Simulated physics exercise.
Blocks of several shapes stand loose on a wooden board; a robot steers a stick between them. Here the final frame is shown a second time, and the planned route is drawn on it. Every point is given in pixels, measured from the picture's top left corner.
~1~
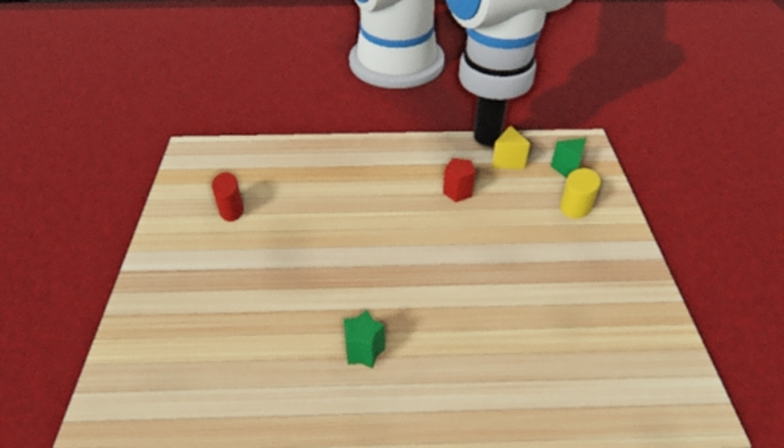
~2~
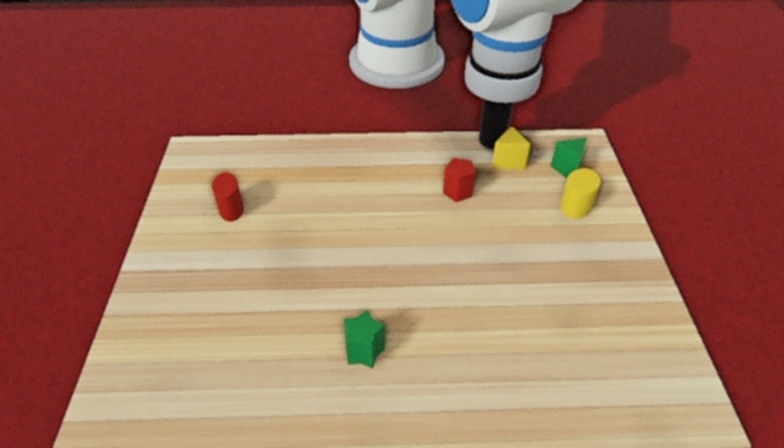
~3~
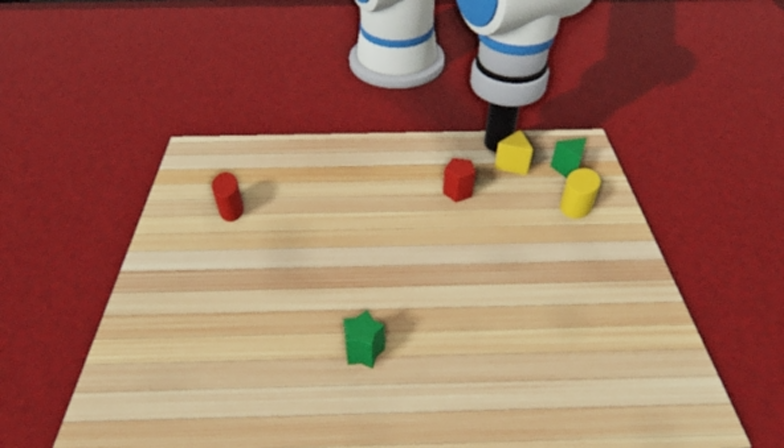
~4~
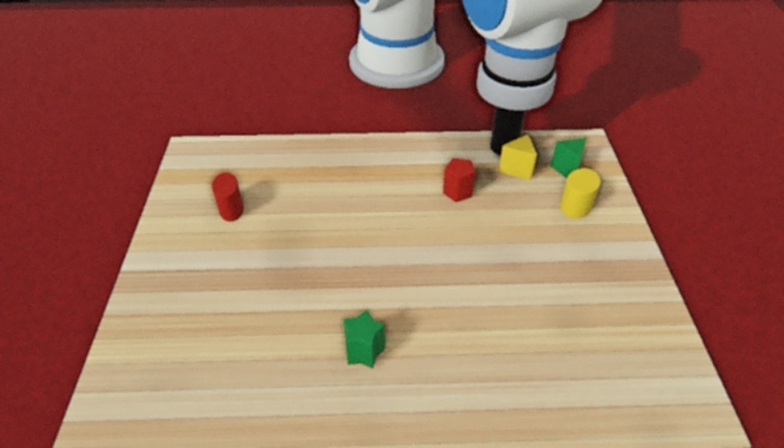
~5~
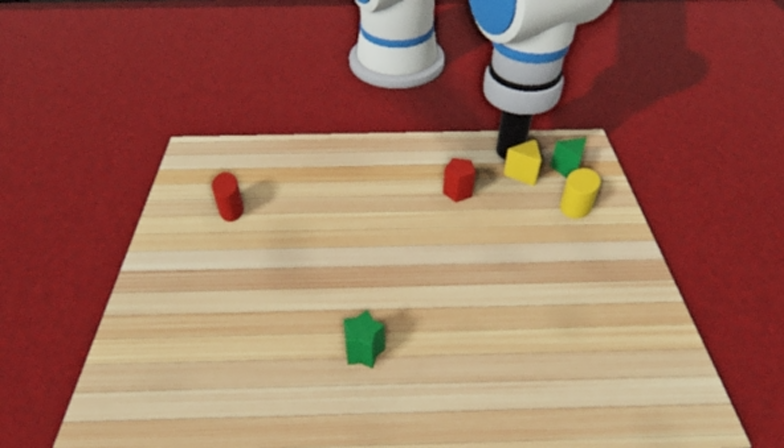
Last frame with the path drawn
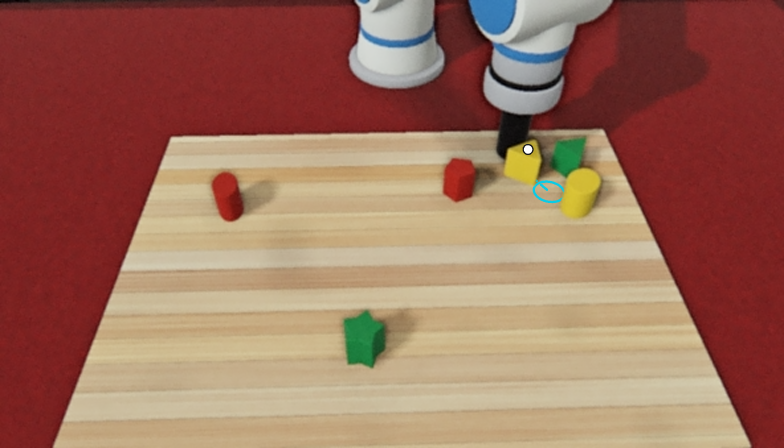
At first, a robot arm holds a black stick behind a yellow triangular block near the top right of a wooden board, with red, green and yellow blocks standing around. The stick shifts slightly right, then nudges the yellow triangular block a little right and toward the viewer, while the others stay still.
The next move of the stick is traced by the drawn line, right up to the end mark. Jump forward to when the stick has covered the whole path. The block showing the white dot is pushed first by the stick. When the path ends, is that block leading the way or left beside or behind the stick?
Before the stick.
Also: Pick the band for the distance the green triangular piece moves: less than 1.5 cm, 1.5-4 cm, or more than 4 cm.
It slides not even 1.5 cm.
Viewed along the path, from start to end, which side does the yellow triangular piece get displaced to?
It heads right.
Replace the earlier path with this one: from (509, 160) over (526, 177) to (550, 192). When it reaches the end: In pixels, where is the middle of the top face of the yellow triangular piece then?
It sits at (561, 185).
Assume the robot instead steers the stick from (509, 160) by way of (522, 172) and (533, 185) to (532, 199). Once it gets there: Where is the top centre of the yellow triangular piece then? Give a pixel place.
The top centre is at (559, 188).
Drawn move, from (509, 160) over (530, 175) to (549, 192); the dot is on the yellow triangular piece.
On the path given first. Halfway along, stick at (532, 168); yellow triangular piece at (549, 166), turned 15° clockwise.
At the end, stick at (551, 184); yellow triangular piece at (561, 185), turned 15° clockwise; green triangular piece still; yellow oval block at (590, 183), turned 15° anticlockwise.
